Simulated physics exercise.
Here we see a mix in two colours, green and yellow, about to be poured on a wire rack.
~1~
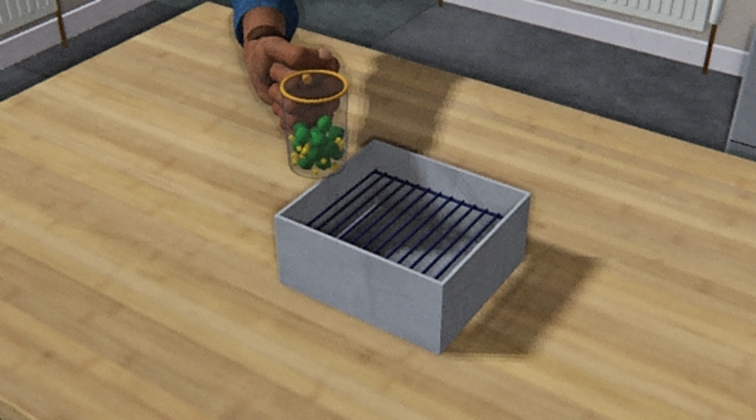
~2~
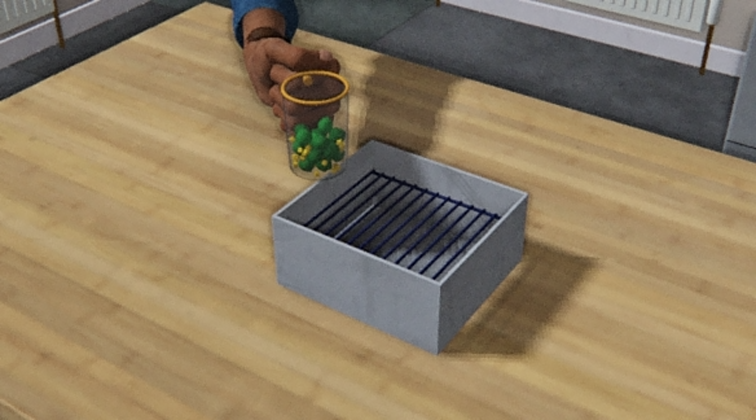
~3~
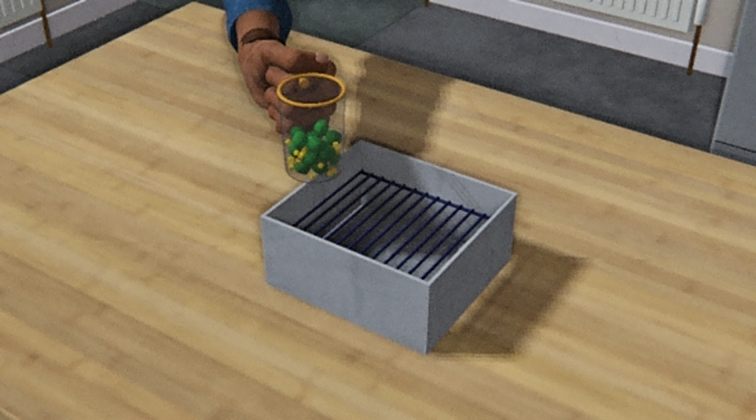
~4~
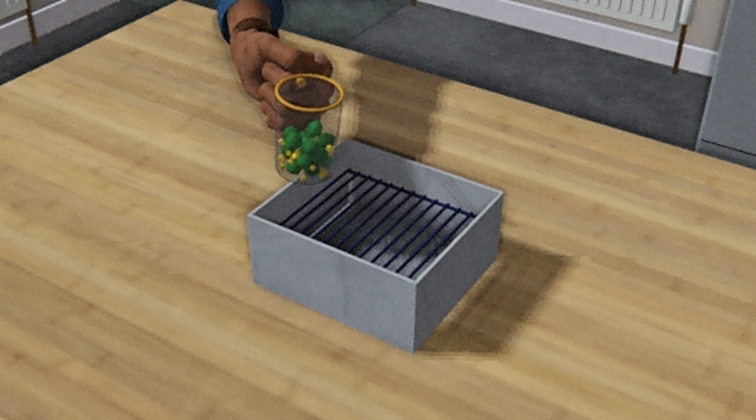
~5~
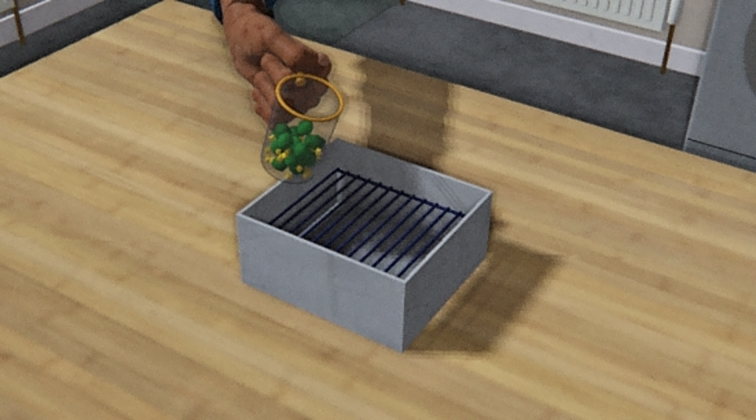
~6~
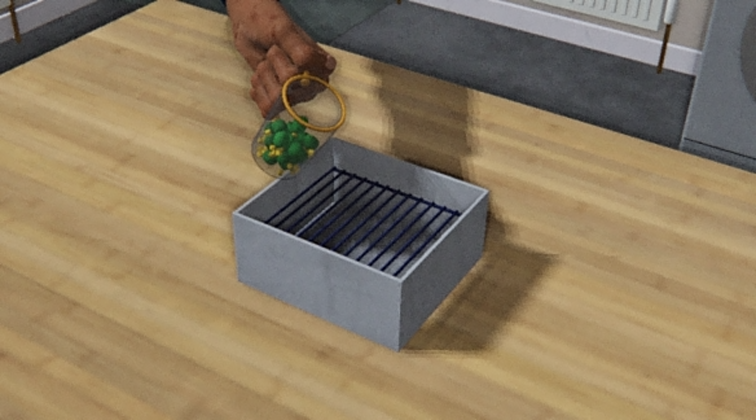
A hand holding a clear cup of green and yellow pieces above a wire rack in a grey box, then gradually tilting it.
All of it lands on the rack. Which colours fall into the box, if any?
As for the green ones, they sit on the grille, and the yellow ones slip past the grid.
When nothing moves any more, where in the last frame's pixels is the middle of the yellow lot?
Its middle ends up around (325, 252) in the last picture.
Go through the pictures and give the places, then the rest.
Cup near (316, 126), upright; rack near (459, 255), 14 wires across; green clay pellets near (315, 140), wider than the gaps; yellow small cubes near (315, 159), narrower than the gaps, in the first picture.
Cup near (317, 127), upright; yellow ones near (316, 160), in the second picture.
Cup near (313, 130), upright; green ones near (312, 144), in the third picture.
Cup near (307, 131), tipped 6°; yellow ones near (308, 164), in the fourth picture.
Cup near (299, 131), tipped 19°; green ones near (295, 144), in the fifth picture.
Cup near (296, 130), tipped 32°; rack near (417, 252); green ones near (289, 141); yellow ones near (283, 155), in the sixth picture.
Then, 0.26 s on from there, green ones, the whole lot in the cup; yellow ones, the whole lot in the cup.
Then, 0.59 s on from there, green ones, the whole lot in the cup; yellow ones, the whole lot in the cup.
Then, 0.94 s on from there, green ones, the bulk in the cup, near a quarter on or over the wires; yellow ones, the whole lot in the cup.
In the end, green ones, the whole lot on the wires, none at all under the rack; yellow ones, a little on the wires, the bulk under the rack.
